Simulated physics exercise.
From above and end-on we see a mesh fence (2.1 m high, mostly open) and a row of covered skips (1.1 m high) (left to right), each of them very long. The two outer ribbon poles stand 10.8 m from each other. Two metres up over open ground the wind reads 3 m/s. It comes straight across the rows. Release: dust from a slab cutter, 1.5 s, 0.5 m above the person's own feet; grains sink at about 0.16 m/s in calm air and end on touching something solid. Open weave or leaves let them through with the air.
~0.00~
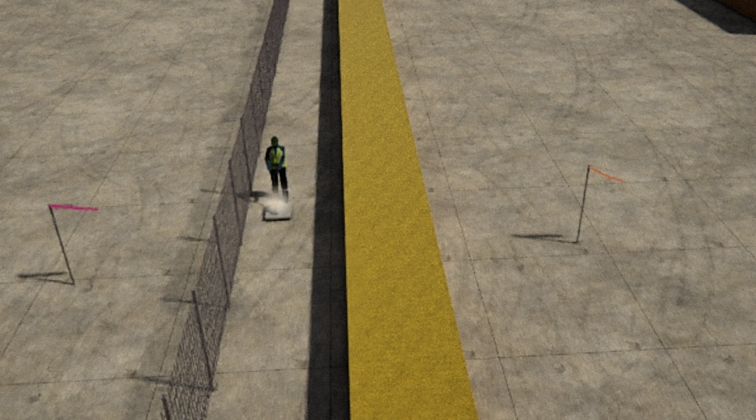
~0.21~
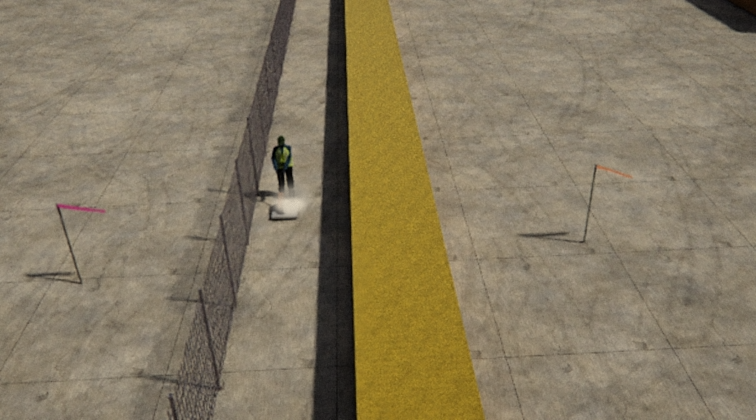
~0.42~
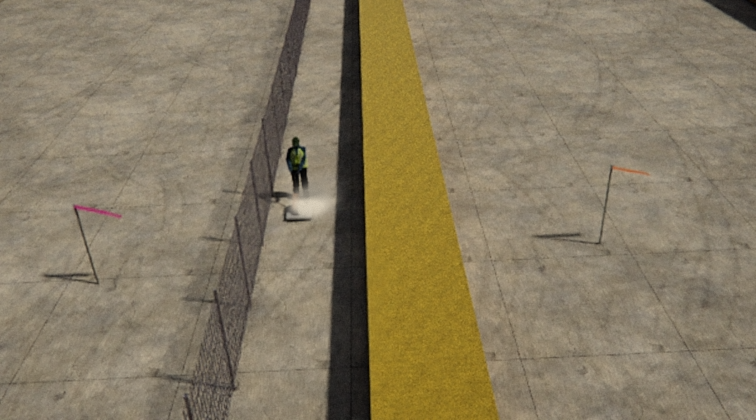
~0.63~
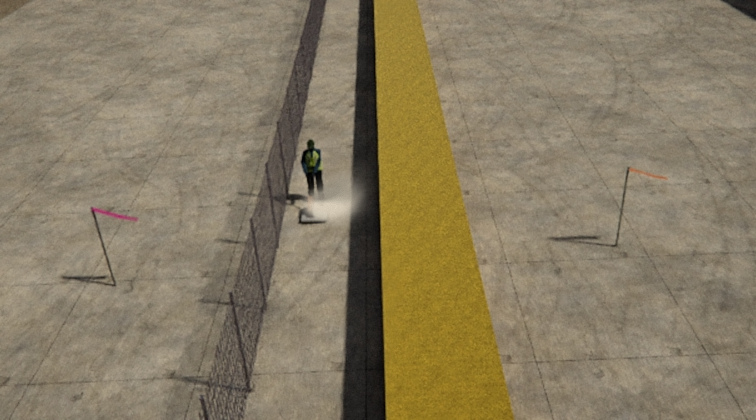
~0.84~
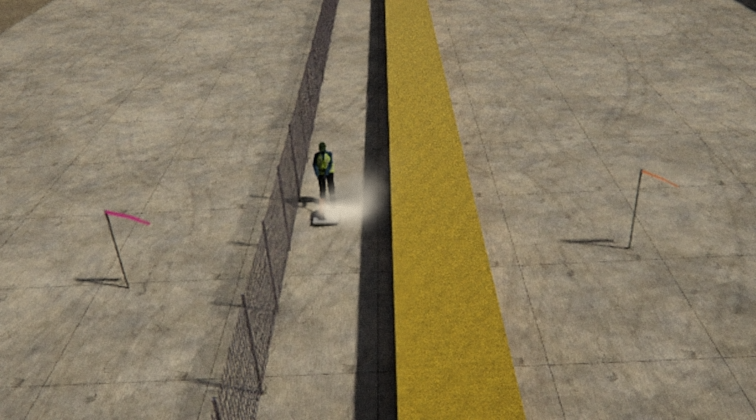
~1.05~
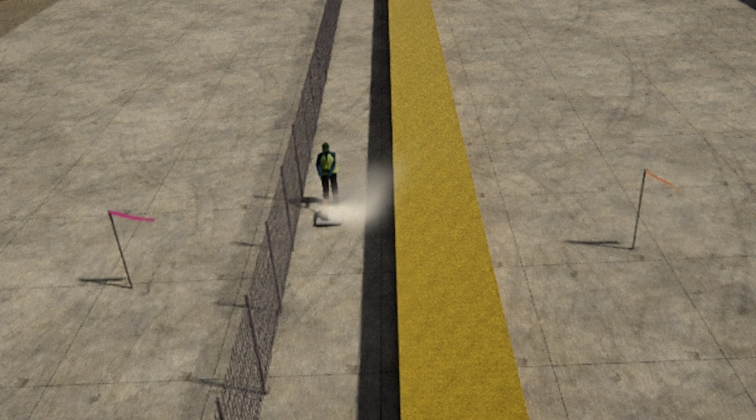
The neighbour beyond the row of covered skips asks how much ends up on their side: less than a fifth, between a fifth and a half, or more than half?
Most likely the majority of the dust gets across.
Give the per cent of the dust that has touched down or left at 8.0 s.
Looks like some 50 percent to me.
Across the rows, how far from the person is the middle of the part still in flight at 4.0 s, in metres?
Estimate: Some 5.0 m.
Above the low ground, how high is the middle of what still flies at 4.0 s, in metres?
1.6 m.
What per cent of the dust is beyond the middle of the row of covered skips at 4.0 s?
Near 65 %.
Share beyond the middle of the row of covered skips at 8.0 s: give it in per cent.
Around 70 percent.
After 2.5 s, 30 % is beyond the row of covered skips; 12 % has touched down or left; the middle of what still flies is 1.3 m above the low ground, near (402, 174).
After 4.0 s, 63 % is beyond the row of covered skips; 31 % has touched down or left; the middle of what still flies is 1.7 m above the low ground, near (545, 152).
After 8.0 s, 68 % is beyond the row of covered skips; 48 % has touched down or left.
After 20.0 s, 68 % is beyond the row of covered skips; 96 % has touched down or left.
After 45.0 s, 68 % is beyond the row of covered skips; 100 % has touched down or left.
